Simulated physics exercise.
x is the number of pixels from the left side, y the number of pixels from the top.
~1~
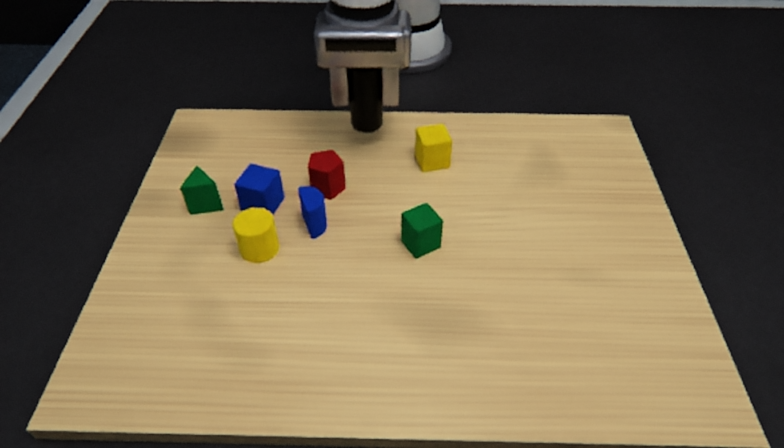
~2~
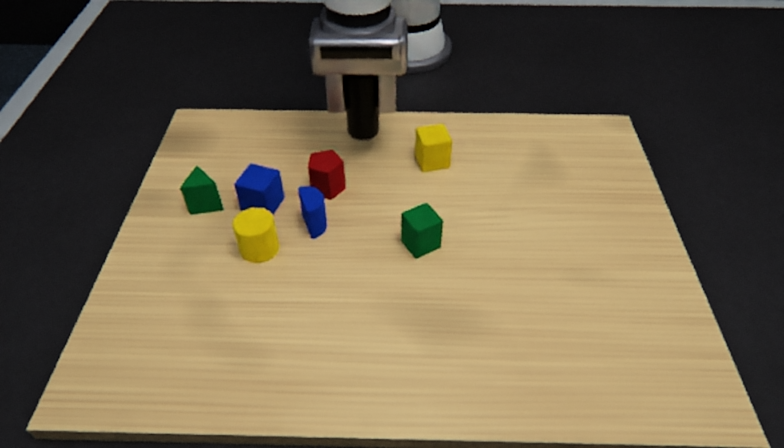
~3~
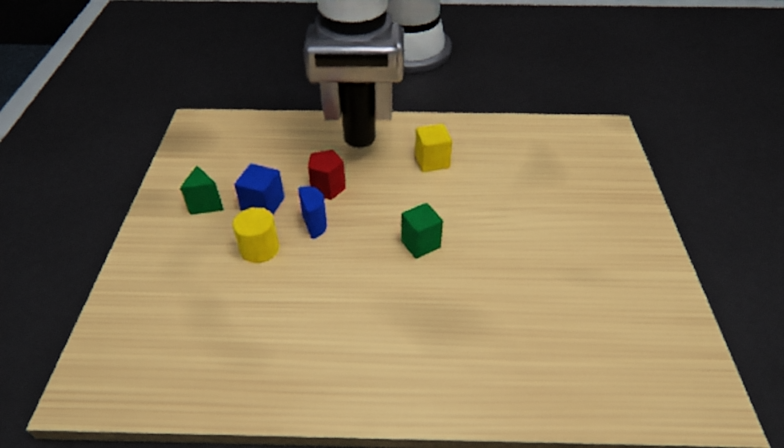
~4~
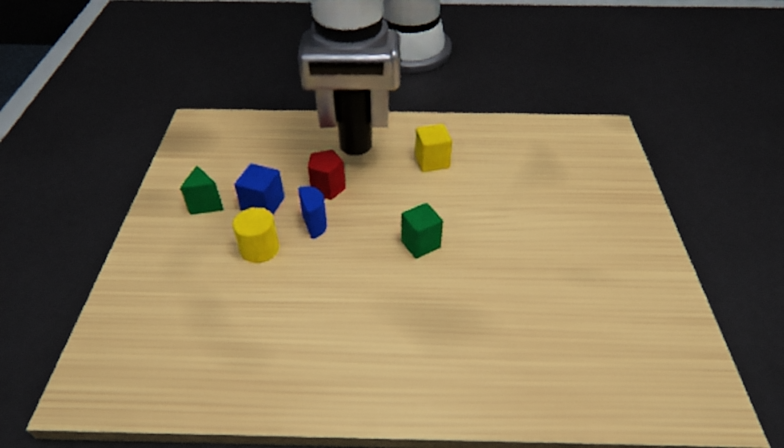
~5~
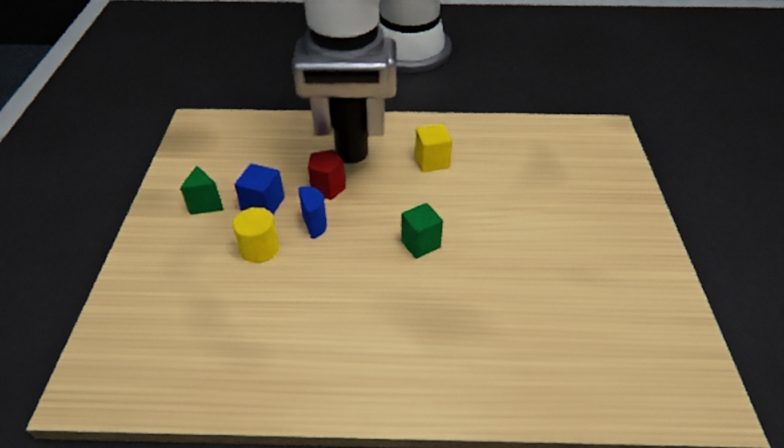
Robotic arm lowering a black rod slowly down and slightly left toward a red block among motionless colored blocks on a wooden board.
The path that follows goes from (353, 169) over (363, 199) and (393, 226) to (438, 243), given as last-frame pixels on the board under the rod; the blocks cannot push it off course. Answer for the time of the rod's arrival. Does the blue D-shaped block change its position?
Going by the path, no.
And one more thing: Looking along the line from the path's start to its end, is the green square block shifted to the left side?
Yes, I think so.
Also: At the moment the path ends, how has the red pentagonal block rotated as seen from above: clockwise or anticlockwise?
Twists clockwise.
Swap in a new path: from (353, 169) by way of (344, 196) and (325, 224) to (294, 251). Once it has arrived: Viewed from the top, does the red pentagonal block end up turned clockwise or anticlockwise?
Spins clockwise.
On the path given first. One third of the way, rod (362, 185); red pentagonal block (322, 166), turned 30° clockwise.
Two thirds of the way, rod (393, 212); red pentagonal block (322, 166), turned 30° clockwise.
At the end, rod (440, 229); blue D-shaped block still; red pentagonal block (322, 166), turned 30° clockwise; green square block (469, 234).
